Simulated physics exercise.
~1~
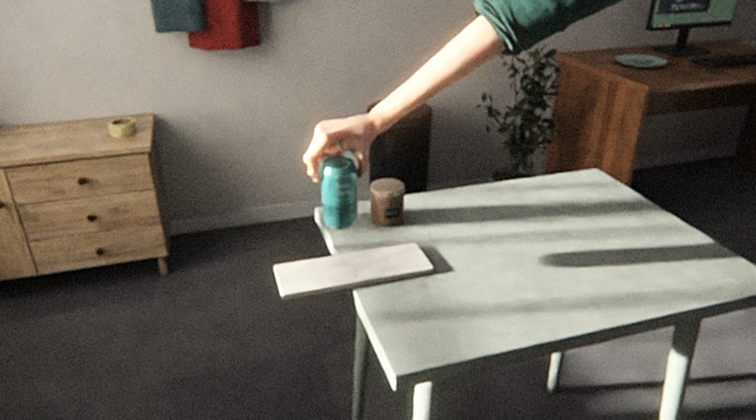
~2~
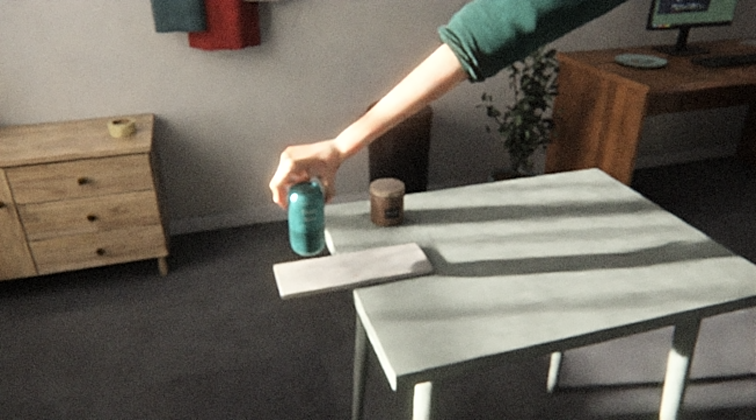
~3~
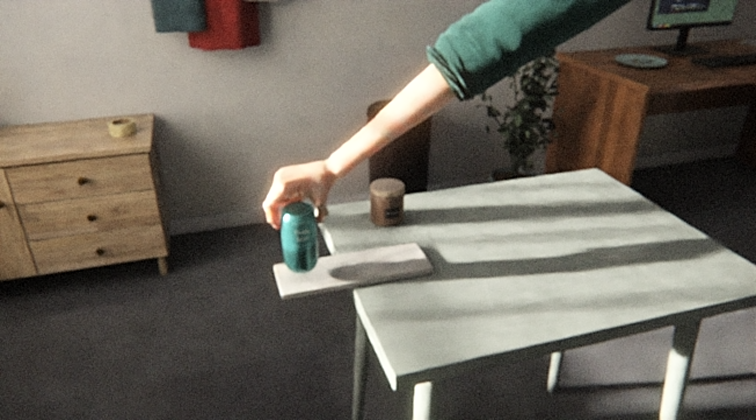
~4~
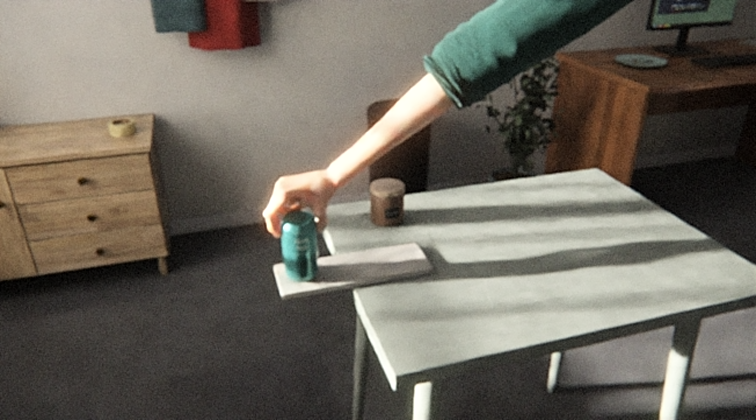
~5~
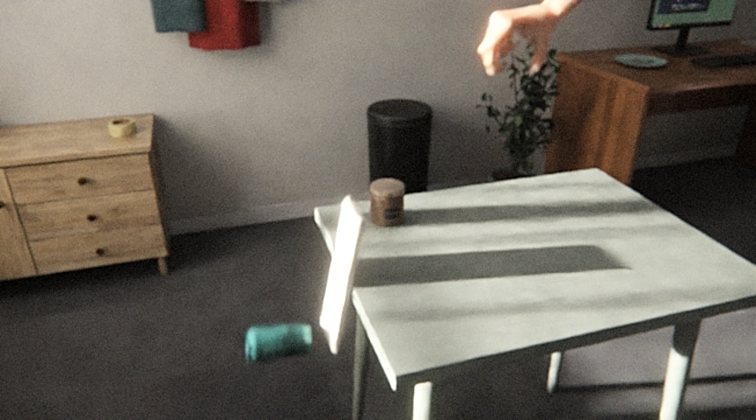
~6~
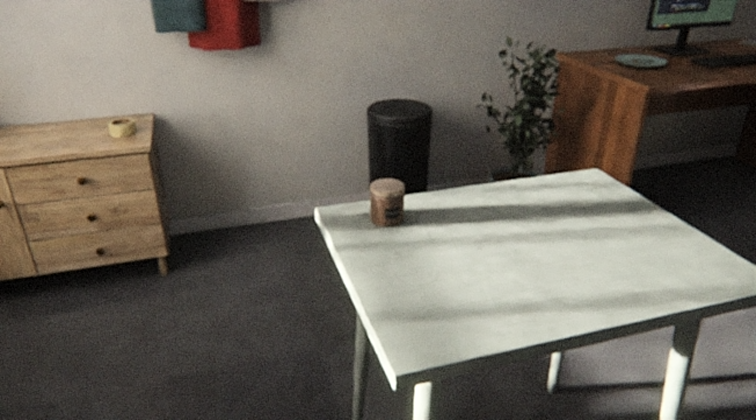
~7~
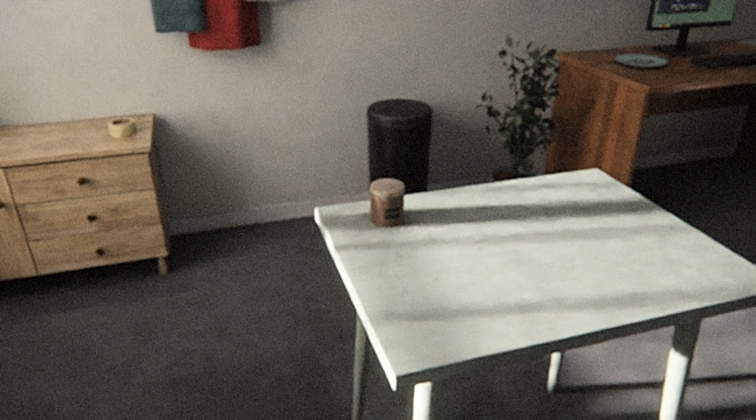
A turquoise can, gripped from above by a hand in a green sleeve, hovers near the left edge of a pale table, where a white board juts out past the edge and a brown jar stands behind it. The hand carries the can left and down, then lowers it upright onto the board's overhanging end. Once the hand lets go and draws back, the board tips steeply and the can drops beside it on its side. Both fall out of view below the table. Only the brown jar remains on the tabletop, unmoved.
